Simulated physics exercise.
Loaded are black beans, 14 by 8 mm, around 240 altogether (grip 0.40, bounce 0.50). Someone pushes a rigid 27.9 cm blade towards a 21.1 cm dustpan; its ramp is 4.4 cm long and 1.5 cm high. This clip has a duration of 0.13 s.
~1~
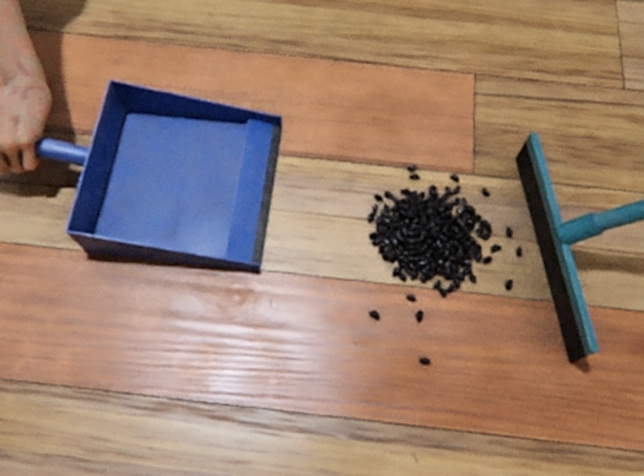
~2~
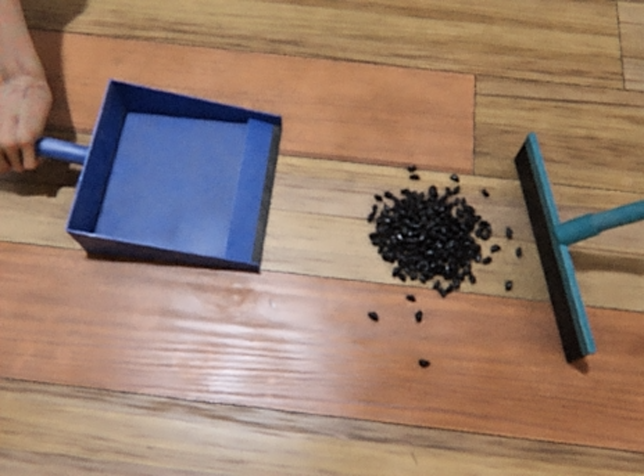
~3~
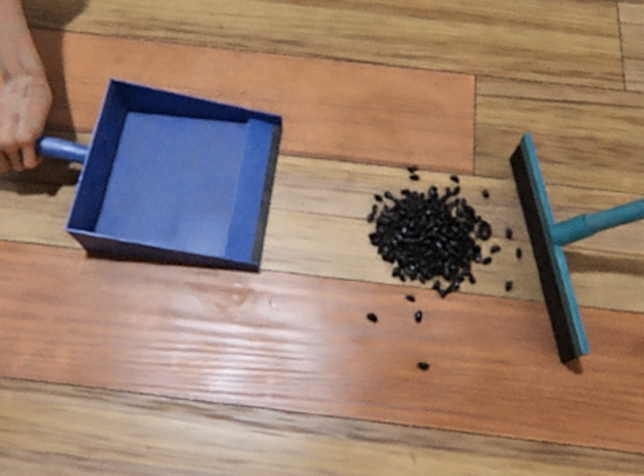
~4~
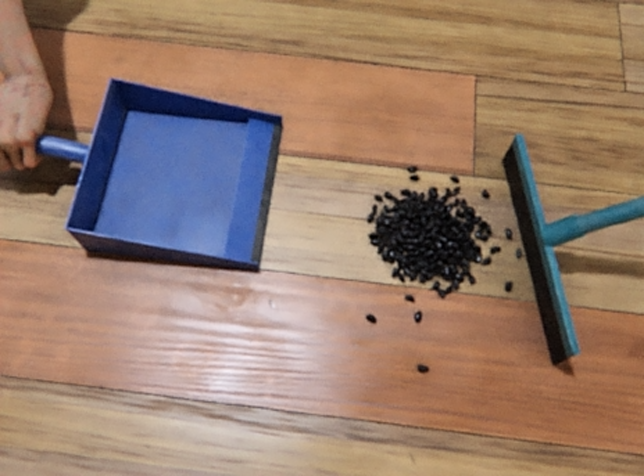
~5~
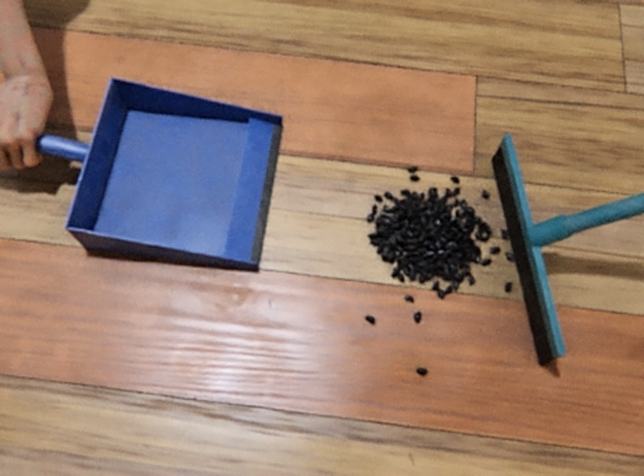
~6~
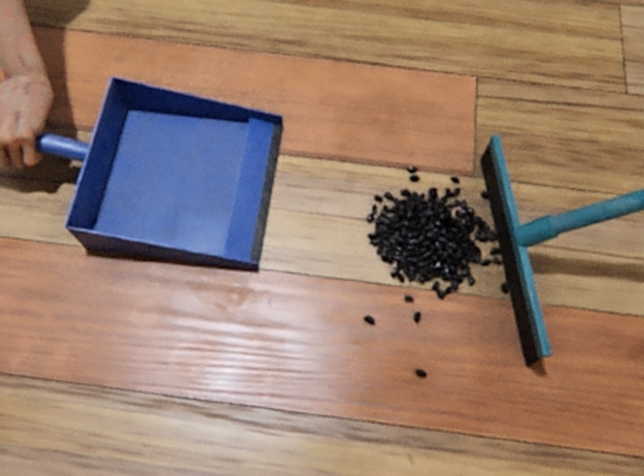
On a wooden floor, a hand held a blue dustpan still at the left while a teal-handled blade slid slowly left to the edge of a pile of black beans, nudging just a few.
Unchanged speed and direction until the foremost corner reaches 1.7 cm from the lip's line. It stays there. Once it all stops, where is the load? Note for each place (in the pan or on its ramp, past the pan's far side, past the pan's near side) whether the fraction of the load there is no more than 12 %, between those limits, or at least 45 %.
In the pan or on its ramp: Between the limits; past the pan's far side: No more than 12 %; past the pan's near side: Between the limits.
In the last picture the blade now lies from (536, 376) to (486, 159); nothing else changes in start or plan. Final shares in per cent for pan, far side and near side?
Per cent by place - pan 10, far side 0, near side 55.
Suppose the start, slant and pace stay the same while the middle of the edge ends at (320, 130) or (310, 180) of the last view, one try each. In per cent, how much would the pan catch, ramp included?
Around 5 per cent, and around 10 per cent.
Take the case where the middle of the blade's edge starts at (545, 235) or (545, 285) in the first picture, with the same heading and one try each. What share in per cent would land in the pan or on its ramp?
15 and 30 per cent, roughly.
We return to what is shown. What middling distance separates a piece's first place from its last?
It works out to roughly 22 cm.
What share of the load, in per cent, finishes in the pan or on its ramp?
25 %.
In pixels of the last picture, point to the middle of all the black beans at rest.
Close to pixel (268, 240).
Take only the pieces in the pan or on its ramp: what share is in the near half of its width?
Roughly 70 per cent.
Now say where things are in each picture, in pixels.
In the first frame, blade from (590, 351) to (531, 140), moved 0.0 cm, 0 of the pieces shifted so far; middle of the pieces at (430, 235); pan at (174, 185).
In the second frame, blade from (588, 351) to (530, 140), moved 0.2 cm, 0 of the pieces shifted so far; middle of the pieces at (430, 235).
In the third frame, blade from (582, 352) to (525, 141), moved 0.8 cm, 1 of the pieces shifted so far; middle of the pieces at (430, 235).
In the fourth frame, blade from (572, 353) to (517, 142), moved 1.9 cm, 2 of the pieces shifted so far; middle of the pieces at (430, 236).
In the fifth frame, blade from (558, 353) to (506, 142), moved 3.4 cm, 4 of the pieces shifted so far; middle of the pieces at (430, 236).
In the sixth frame, blade from (543, 354) to (494, 142), moved 4.9 cm, 5 of the pieces shifted so far; middle of the pieces at (429, 236); pan at (174, 183).
Then, 0.22 s after the last picture, middle of the blade 18 cm from the lip; 0 % over the lip, far side 0 %, near side 15 %.
Then, 0.36 s after the last picture, middle of the blade 9 cm from the lip; 0 % over the lip, far side 0 %, near side 20 %.
Then, 0.64 s after the last picture, middle of the blade 5 cm from the lip; 25 % over the lip, far side 0 %, near side 30 %.
In the end, pan 25 %, far side 0 %, near side 30 %, in front of the lip or behind the blade 45 %.
